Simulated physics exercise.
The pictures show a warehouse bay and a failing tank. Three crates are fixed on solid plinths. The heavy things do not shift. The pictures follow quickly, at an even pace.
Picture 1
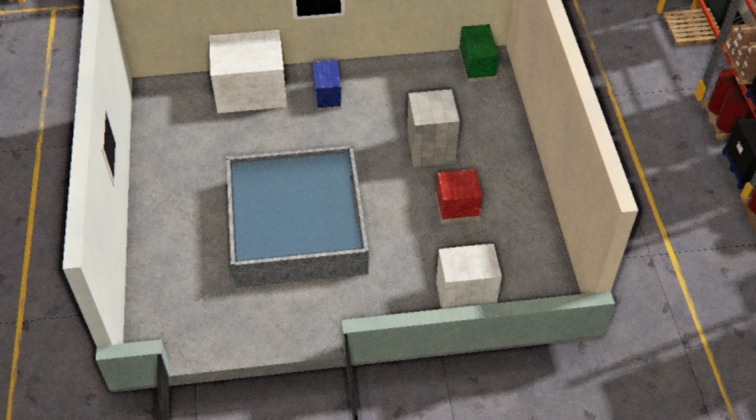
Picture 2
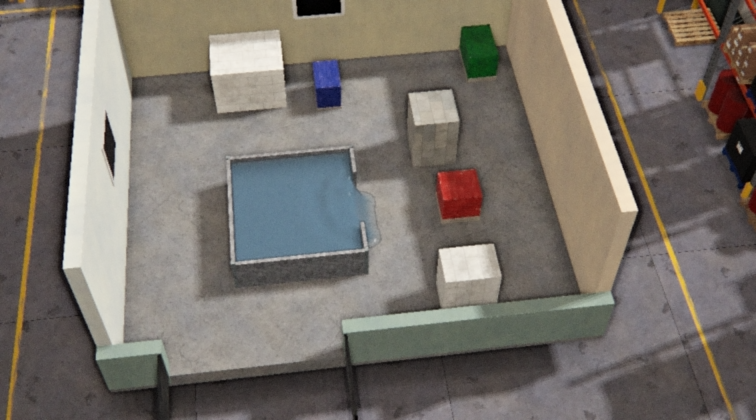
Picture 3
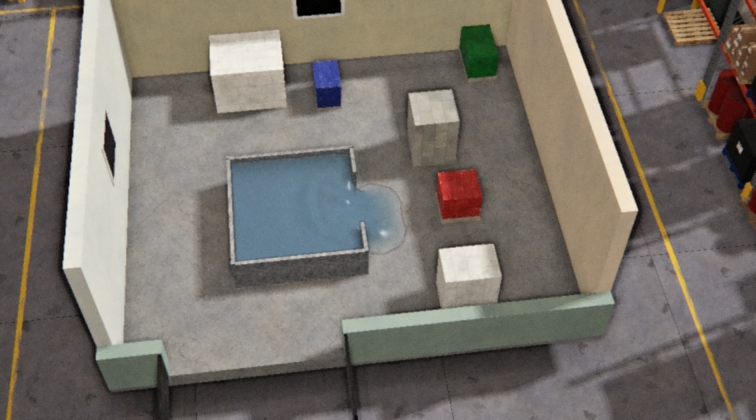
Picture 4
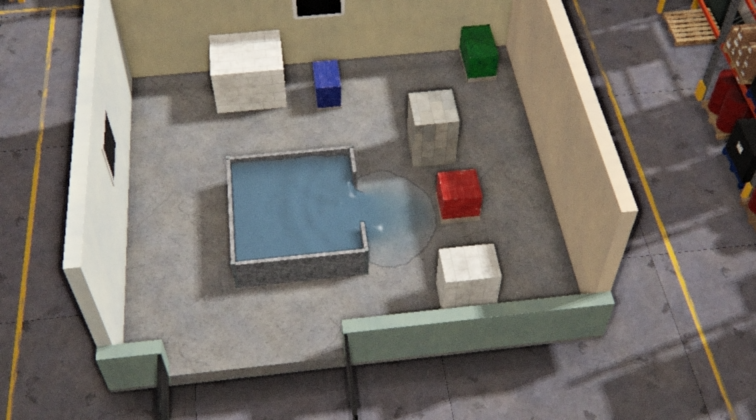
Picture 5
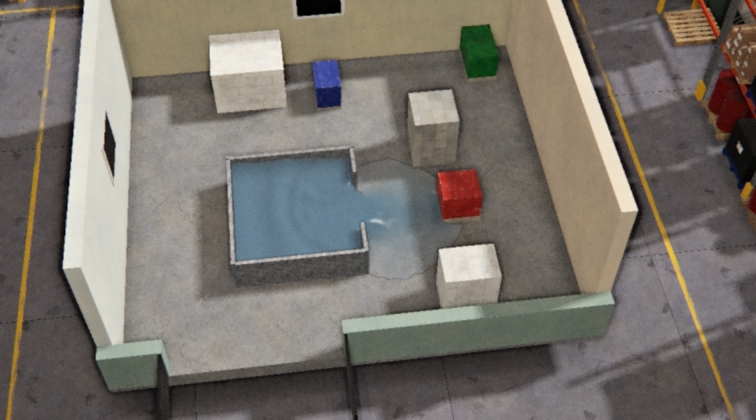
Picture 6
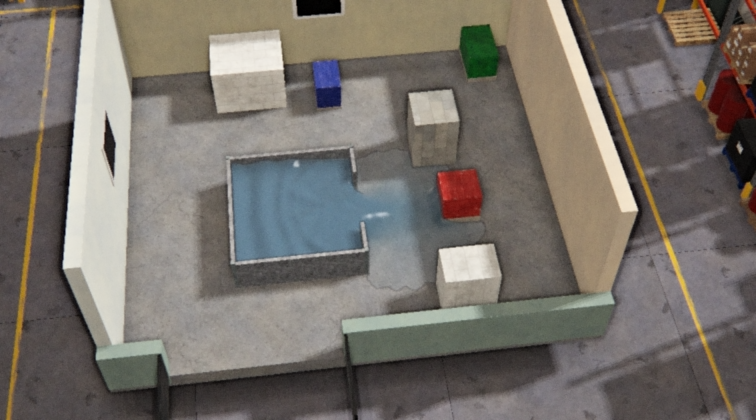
The clip opens on a still, square tank of blue water among white, grey, blue, green and red blocks in a walled bay. A gap appears in the tank's right side and water pours through, spreading rightward across the floor in a widening, thin sheet that reaches the red block.
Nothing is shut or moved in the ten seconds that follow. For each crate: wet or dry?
One by one: The red crate is wetted; the blue crate is wetted; the green crate is wetted.
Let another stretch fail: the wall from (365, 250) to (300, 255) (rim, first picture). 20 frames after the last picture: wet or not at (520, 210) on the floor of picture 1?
Verdict: Awash.
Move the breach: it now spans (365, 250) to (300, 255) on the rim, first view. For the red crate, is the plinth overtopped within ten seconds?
One by one: The red crate remains dry.
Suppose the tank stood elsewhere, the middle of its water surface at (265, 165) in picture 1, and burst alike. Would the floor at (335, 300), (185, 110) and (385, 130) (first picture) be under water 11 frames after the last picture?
In turn: Clear, clear, covered.
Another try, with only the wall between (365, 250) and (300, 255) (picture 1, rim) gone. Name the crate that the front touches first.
First comes the crate marked red.
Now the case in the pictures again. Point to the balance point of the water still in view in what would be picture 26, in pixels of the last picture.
At about (385, 220).
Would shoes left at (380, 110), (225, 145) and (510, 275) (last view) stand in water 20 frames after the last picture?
As listed: Under water, dry, under water.
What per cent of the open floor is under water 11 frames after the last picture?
Some 30 per cent.
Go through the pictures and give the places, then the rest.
The first picture shows the water tank at (295, 205) is whole and still.
In the second picture, water pours out at (357, 214) and has run to (361, 195).
In the third picture, the front is at (391, 194), out from the gap at (357, 215).
In the fourth picture, the front is at (432, 214), out from the gap at (357, 215).
In the fifth picture, water pours out at (357, 214) and has run to a hidden place.
In the sixth picture, water pours out at (357, 214) and has run to (479, 231).
A moment on, water covers 20 % of the floor; the red crate water round its plinth, the blue crate not reached, the green crate not reached.
Next, water covers 30 % of the floor; the red crate water round its plinth, the blue crate not reached, the green crate not reached.
Then, water covers 45 % of the floor; the red crate water round its plinth, the blue crate water round its plinth, the green crate water round its plinth.
Later, water covers 65 % of the floor; the red crate water round its plinth, the blue crate water round its plinth, the green crate water round its plinth.
In the end, water covers 90 % of the floor; the red crate was topped, the blue crate was topped, the green crate was topped.
